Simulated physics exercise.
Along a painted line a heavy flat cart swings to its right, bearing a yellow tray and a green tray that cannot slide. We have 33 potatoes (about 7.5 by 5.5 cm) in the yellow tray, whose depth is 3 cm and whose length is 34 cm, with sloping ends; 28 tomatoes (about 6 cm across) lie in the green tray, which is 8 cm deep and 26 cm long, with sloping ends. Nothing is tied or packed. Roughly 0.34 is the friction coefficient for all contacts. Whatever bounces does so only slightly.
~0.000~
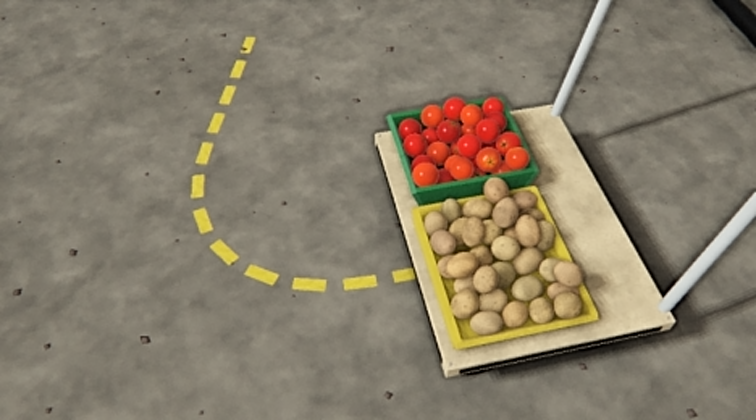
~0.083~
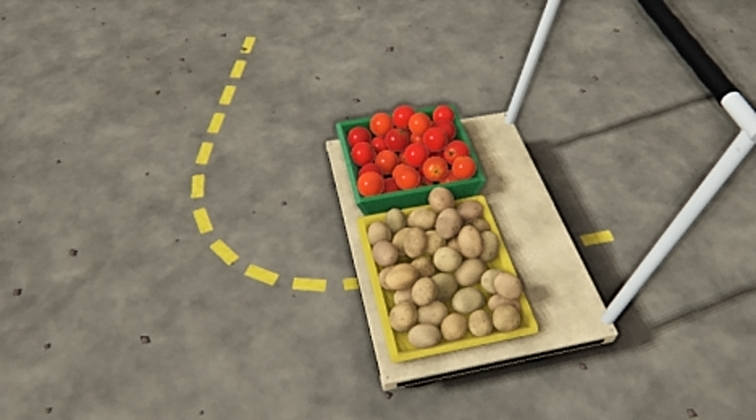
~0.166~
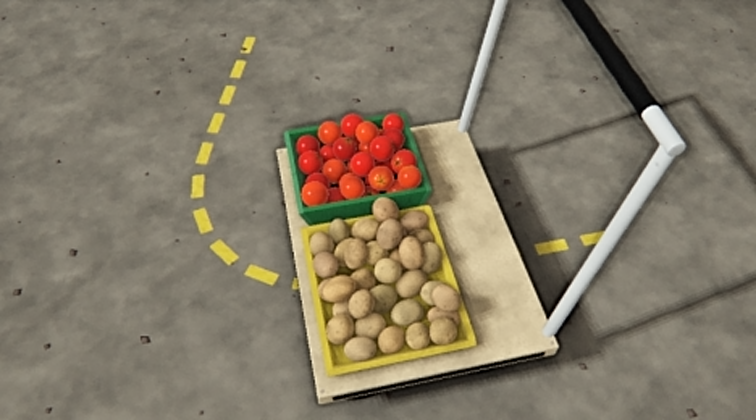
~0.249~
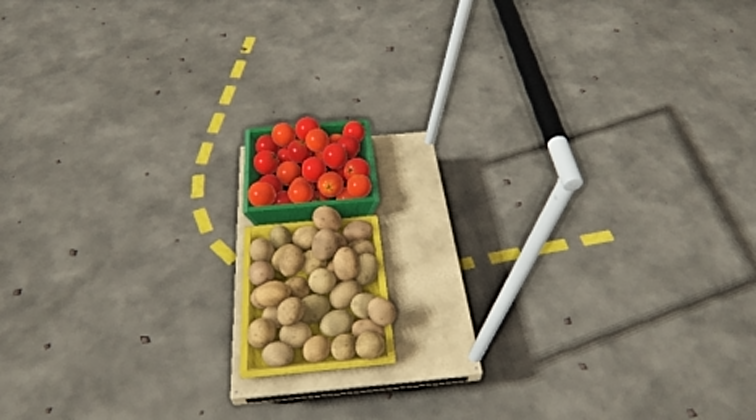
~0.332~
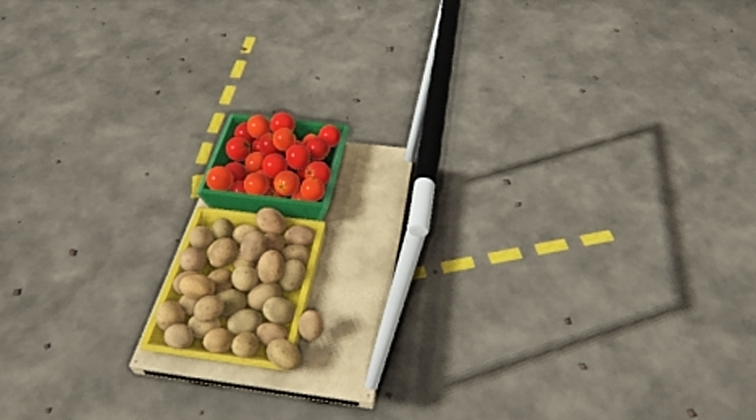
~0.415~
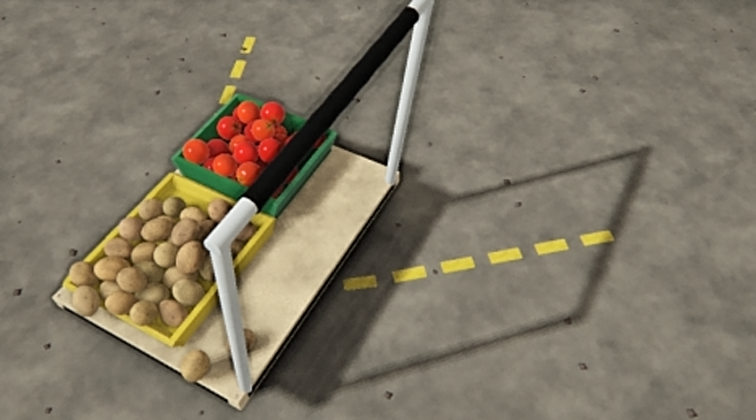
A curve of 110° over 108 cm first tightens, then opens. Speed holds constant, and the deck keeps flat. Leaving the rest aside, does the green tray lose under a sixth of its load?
Yes.
After 0.47 s, yellow tray 28 in, 5 out and green tray 28 in, 0 out.
After 0.59 s, yellow tray 23 in, 10 out and green tray 28 in, 0 out.
After 0.78 s, yellow tray 16 in, 17 out and green tray 28 in, 0 out.
Final count (at 1.24 s), yellow tray 13 in, 20 out and green tray 28 in, 0 out. Asked share, 0 of 28, 0 per cent.
